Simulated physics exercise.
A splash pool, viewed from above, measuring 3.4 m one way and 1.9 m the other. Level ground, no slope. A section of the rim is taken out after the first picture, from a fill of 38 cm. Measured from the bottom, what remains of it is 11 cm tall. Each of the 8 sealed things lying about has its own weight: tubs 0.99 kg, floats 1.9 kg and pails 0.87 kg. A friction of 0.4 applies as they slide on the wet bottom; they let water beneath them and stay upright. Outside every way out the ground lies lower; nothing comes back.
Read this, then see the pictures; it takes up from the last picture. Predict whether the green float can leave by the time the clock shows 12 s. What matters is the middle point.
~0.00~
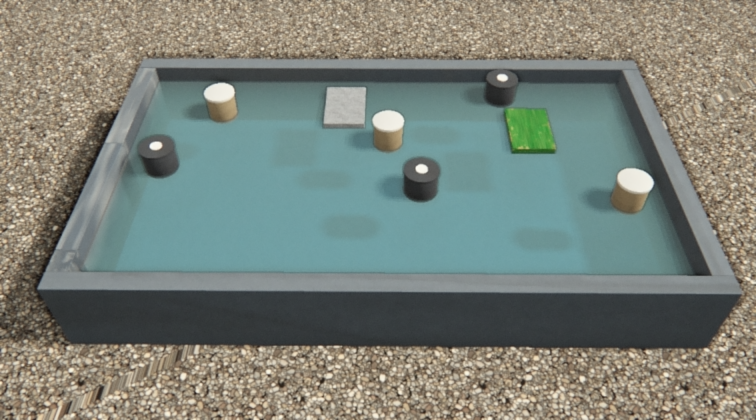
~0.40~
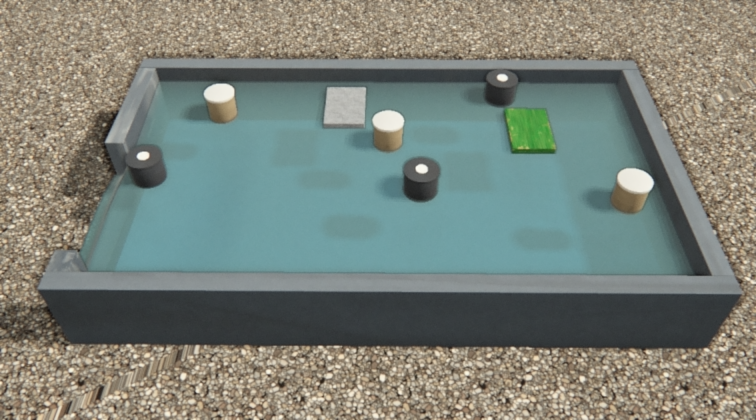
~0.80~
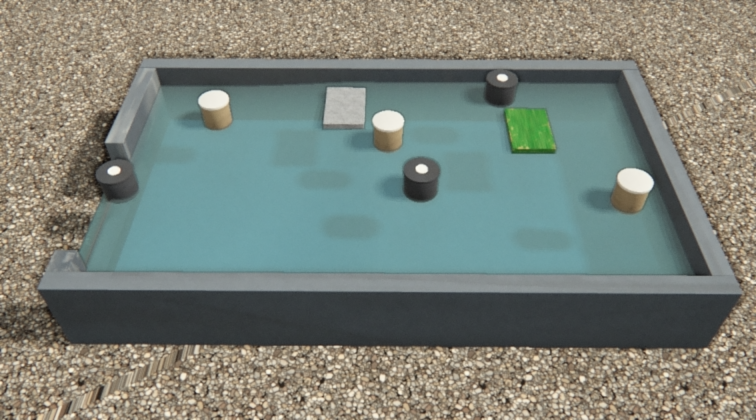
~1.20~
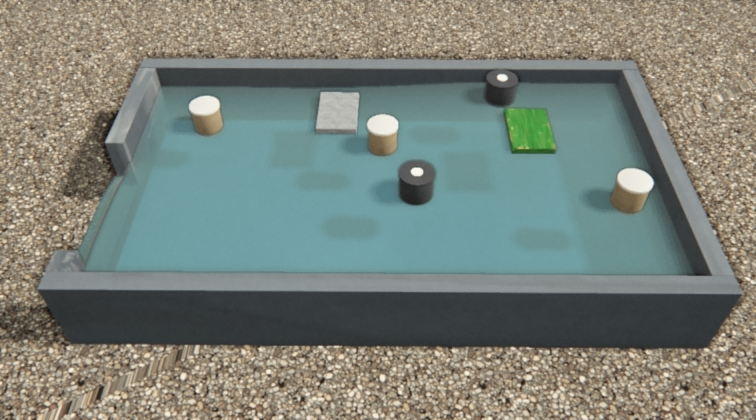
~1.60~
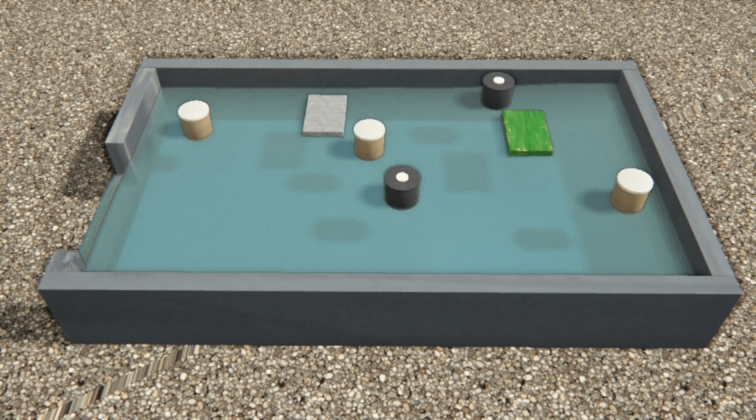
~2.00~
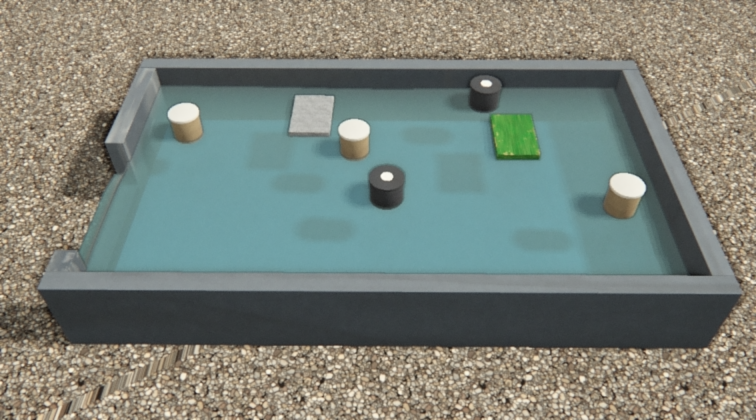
Still in the pool.
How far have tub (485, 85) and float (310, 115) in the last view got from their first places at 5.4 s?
Respectively 30 cm and 60 cm.
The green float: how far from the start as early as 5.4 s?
20 cm, give or take.
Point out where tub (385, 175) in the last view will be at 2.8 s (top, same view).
Roughly (354, 178) in the same view.
After 2.8 s the green float is near (496, 137), 0.2 m from its start, afloat; 1 of 8 are out; 7 afloat.
After 5.4 s the green float is near (491, 140), 0.2 m from its start, afloat; 2 of 8 are out; 6 afloat.
After 8.0 s the green float is near (462, 146), 0.4 m from its start, afloat; 2 of 8 are out; 6 afloat.
After 12.0 s the green float is near (431, 151), 0.7 m from its start, afloat; 2 of 8 are out; 6 afloat.
